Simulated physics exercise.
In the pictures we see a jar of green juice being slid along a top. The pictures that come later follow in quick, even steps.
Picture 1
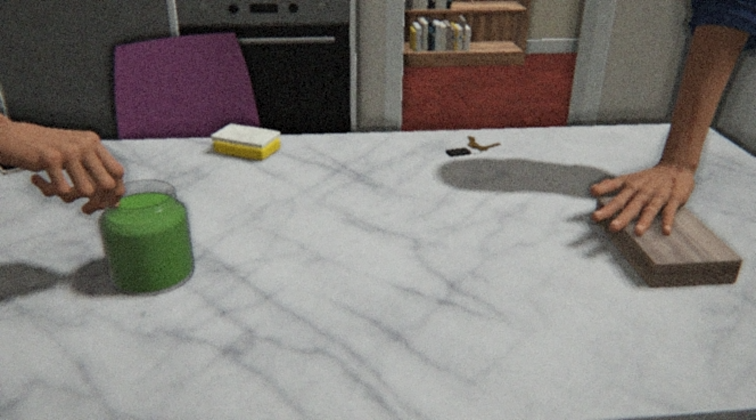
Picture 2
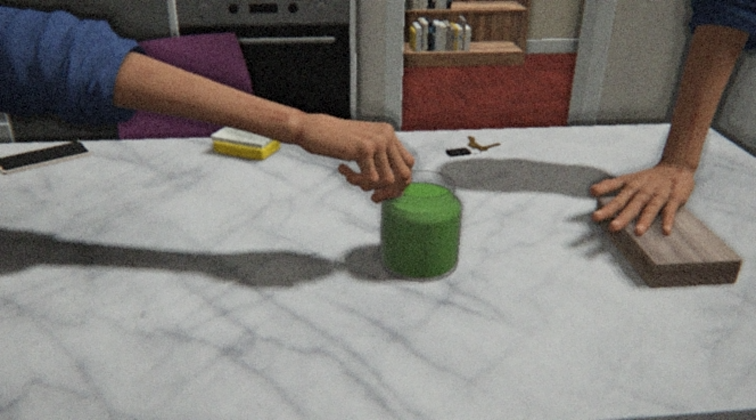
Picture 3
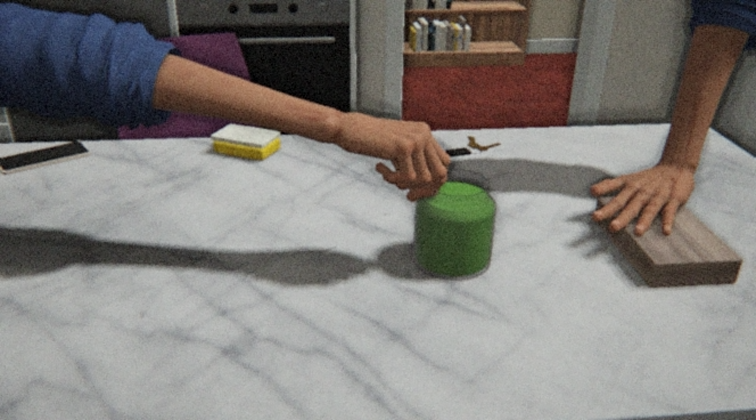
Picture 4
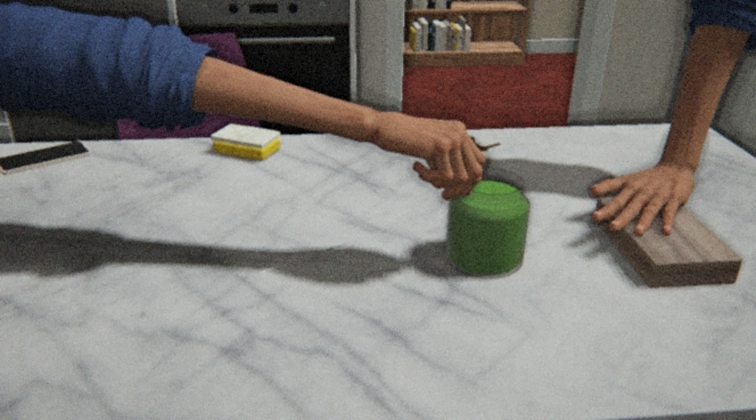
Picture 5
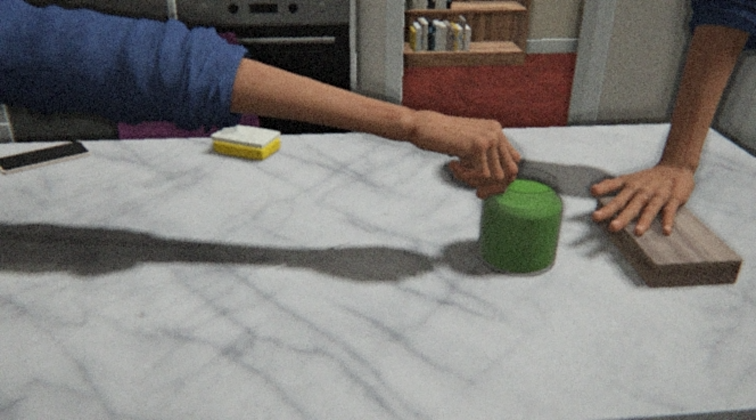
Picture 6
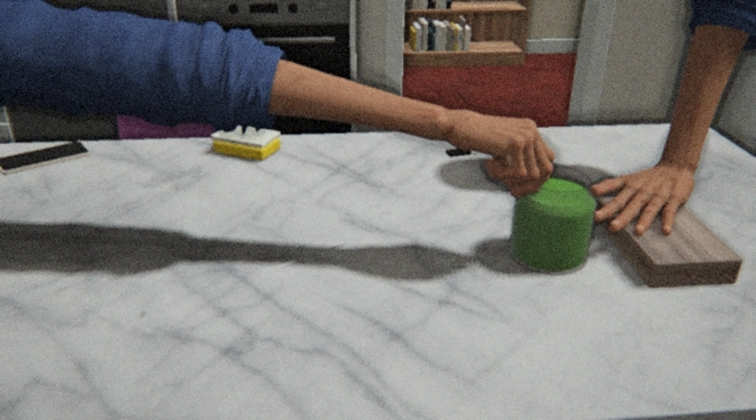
On a white marble tabletop in a kitchen, one hand grips the rim of a glass jar of green juice at the left while another hand rests on a wooden block at the right. The arm in a blue sleeve slides the jar rightward, quickly at first, then in small, even steps, bringing it near the block.
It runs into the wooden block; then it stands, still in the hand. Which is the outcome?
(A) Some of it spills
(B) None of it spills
Answer: A.
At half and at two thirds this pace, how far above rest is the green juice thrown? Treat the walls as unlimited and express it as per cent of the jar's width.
Peak: About 25 %, then about 35 %.
Soon after, the jar meets the wooden block.
Later, the green juice surges up the wall; some has gone over its rim.
In the end, the jar stands at the wooden block; some has gone over its rim.
